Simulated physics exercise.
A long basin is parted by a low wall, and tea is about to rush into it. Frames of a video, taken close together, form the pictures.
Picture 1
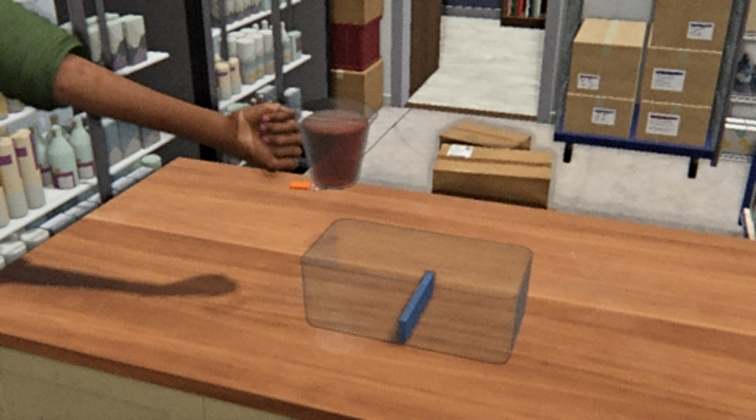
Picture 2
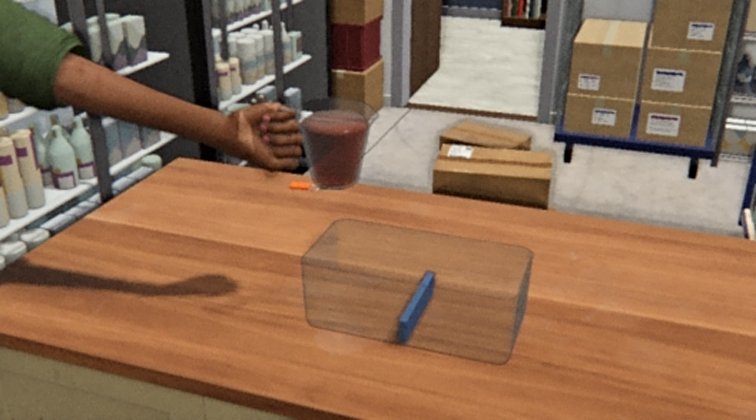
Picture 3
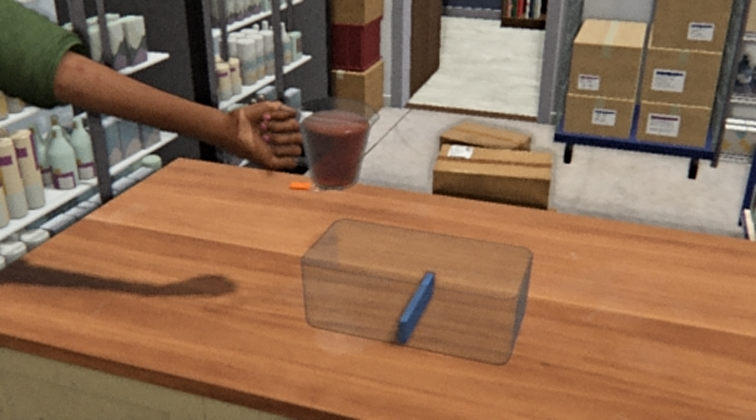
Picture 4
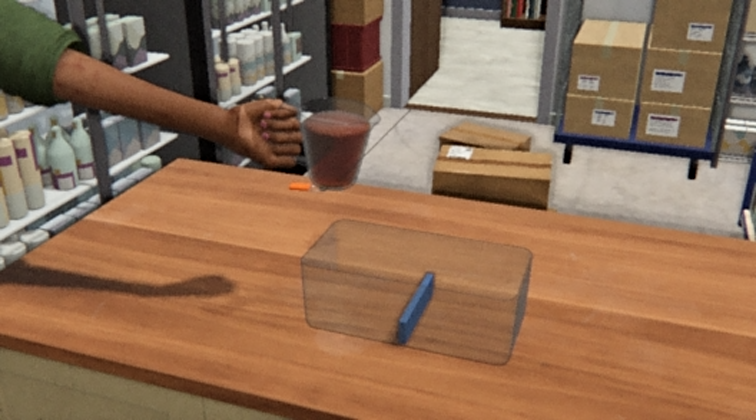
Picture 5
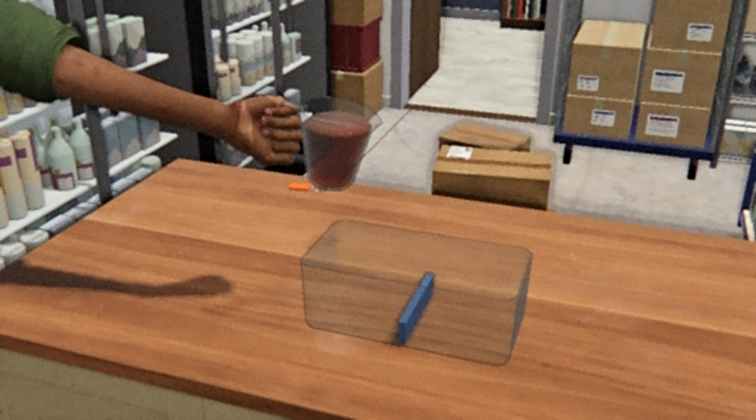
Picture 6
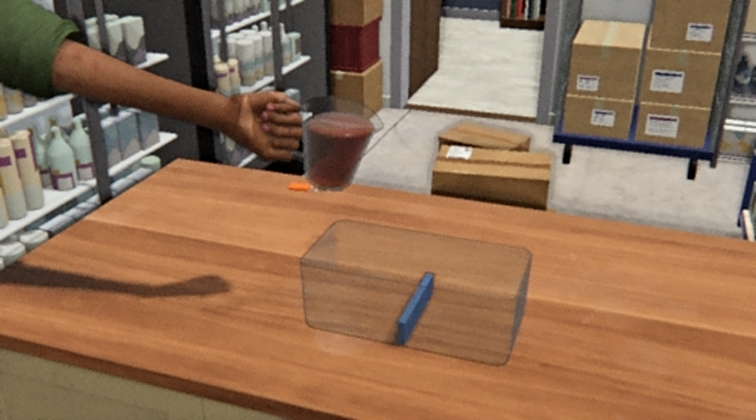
The video shows a hand at the left holding a clear cup of dark red liquid above a wooden counter, tilting it slightly to the right, while a transparent long basin with a low blue divider stays still.
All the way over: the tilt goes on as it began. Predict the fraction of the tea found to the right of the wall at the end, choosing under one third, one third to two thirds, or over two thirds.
Prediction: One third to two thirds.
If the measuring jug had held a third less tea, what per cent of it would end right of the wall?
Estimate: Around 35 per cent.
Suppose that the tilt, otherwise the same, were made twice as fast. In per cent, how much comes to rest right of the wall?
Near 35 %.
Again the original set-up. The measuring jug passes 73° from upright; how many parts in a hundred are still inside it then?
Roughly 65 %.
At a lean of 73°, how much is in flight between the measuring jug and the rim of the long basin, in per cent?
I'd say some 25 per cent of it.
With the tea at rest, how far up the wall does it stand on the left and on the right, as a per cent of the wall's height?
I'd say close to 20 per cent on the left side and 30 on the right.
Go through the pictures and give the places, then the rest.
In the first frame, tilt 0°; pouring edge (378, 116); surface from (305, 116) to (369, 123); the long basin's rim runs from (319, 240) to (525, 275); the wall's top is at (417, 296).
In the second frame, tilt 0°; pouring edge (378, 116); surface from (305, 115) to (369, 123).
In the third frame, tilt 2°; pouring edge (379, 118); surface from (306, 116) to (370, 125).
In the fourth frame, tilt 4°; pouring edge (380, 120); surface from (307, 116) to (371, 126).
In the fifth frame, tilt 8°; pouring edge (381, 124); surface from (308, 117) to (373, 127).
In the sixth frame, tilt 12°; pouring edge (383, 127); surface from (309, 118) to (375, 128).
A moment on, the measuring jug is tipped part way and 66 per cent is still to pour, 1 is left of the wall and 8 right of it.
Next, the measuring jug is tipped right over and 6 per cent is still to pour, 25 is left of the wall and 55 right of it.
Then the measuring jug is tipped right over and 0 per cent is still to pour, 41 is left of the wall and 58 right of it.
Later the measuring jug is tipped right over and 0 per cent is still to pour, 41 is left of the wall and 58 right of it.
In the end 41 per cent lies left of the wall, 58 right of it and 1 outside.
